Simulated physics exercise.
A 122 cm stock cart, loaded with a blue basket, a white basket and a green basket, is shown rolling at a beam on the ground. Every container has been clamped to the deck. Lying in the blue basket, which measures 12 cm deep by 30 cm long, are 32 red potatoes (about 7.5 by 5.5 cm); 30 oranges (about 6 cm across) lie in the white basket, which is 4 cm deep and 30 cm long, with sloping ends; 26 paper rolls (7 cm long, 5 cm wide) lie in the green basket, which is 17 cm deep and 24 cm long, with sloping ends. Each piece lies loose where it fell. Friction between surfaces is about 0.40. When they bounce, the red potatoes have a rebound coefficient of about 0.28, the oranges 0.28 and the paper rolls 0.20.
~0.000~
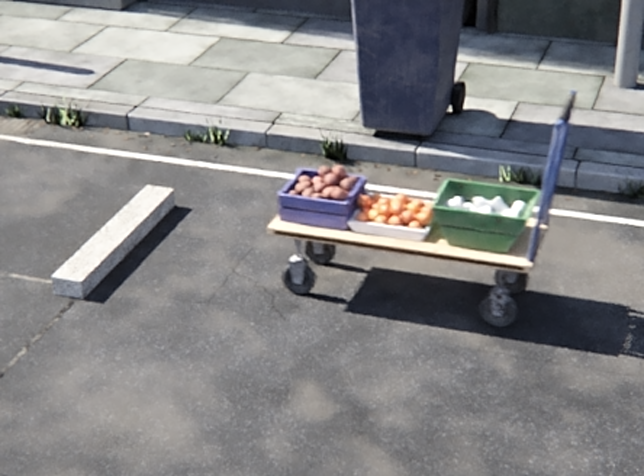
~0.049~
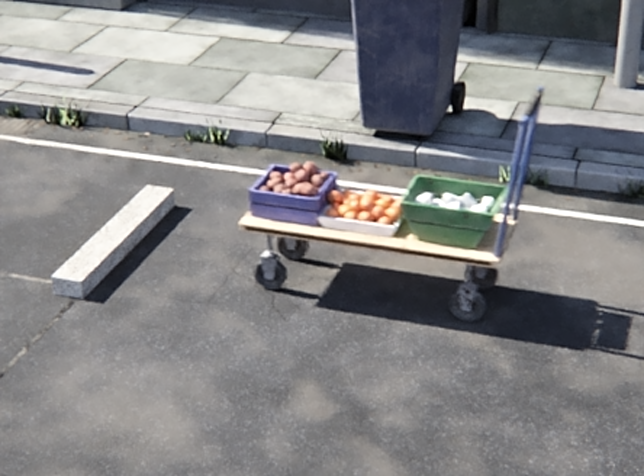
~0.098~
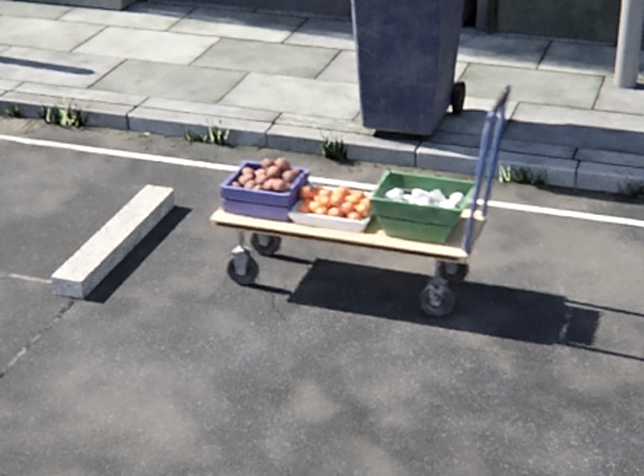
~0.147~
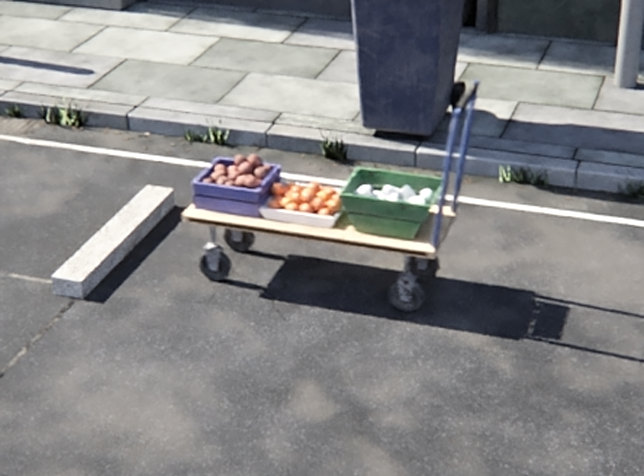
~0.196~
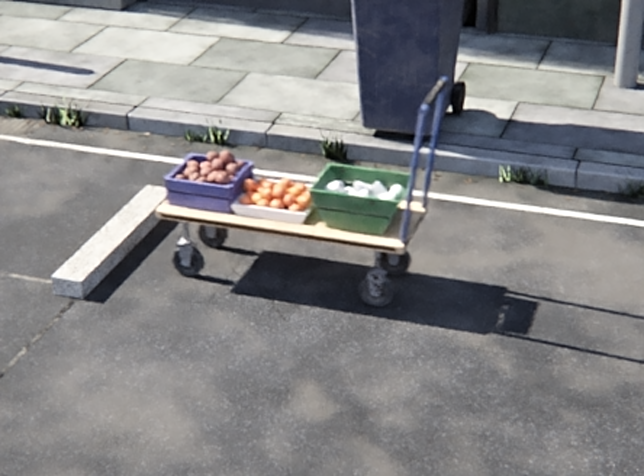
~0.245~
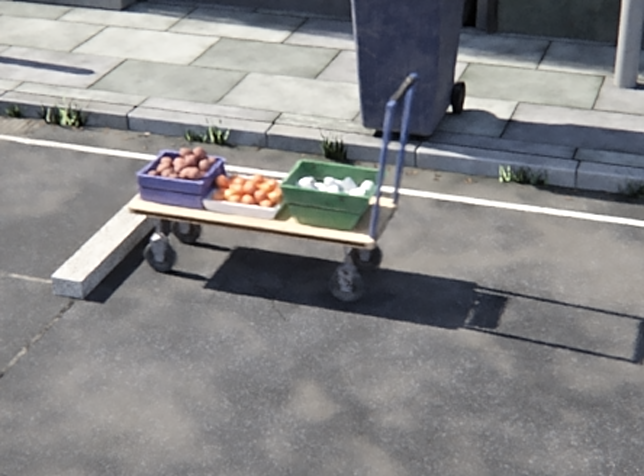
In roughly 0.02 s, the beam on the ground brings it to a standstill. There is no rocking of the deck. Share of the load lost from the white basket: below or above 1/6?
What gets out climbs above a sixth.
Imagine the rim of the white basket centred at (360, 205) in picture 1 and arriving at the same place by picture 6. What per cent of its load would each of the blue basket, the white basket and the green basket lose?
Blue basket 10 %, white basket 20 %, green basket 0 %.
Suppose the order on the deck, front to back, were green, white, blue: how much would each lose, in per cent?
In that arrangement the blue basket sheds 20 per cent of its load, the white basket 40 per cent, and the green basket 0 per cent.
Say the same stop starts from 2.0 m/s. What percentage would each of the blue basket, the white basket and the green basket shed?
Then blue basket 10, white basket 10, green basket 0 per cent.
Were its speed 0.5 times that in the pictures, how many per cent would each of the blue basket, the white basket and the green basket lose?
In that case the blue basket sheds 0 per cent, the white basket 0 per cent and the green basket 0 per cent.
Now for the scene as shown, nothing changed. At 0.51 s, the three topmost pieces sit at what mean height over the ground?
Around 64 centimetres.
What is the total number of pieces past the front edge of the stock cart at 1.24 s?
Roughly 8 pieces.
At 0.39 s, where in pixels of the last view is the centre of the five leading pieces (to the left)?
Roughly at (131, 156).
After 0.29 s, contact.
After 0.39 s, 2 of 32 out of the blue basket, 0 of 30 out of the white basket and 0 of 26 out of the green basket.
After 0.51 s, 4 of 32 out of the blue basket, 3 of 30 out of the white basket and 1 of 26 out of the green basket.
After 0.74 s, 6 of 32 out of the blue basket, 7 of 30 out of the white basket and 1 of 26 out of the green basket.
Outcome (at 1.24 s), 6 of 32 out of the blue basket, 8 of 30 out of the white basket and 1 of 26 out of the green basket. Asked share, 8 of 30, 27 per cent.
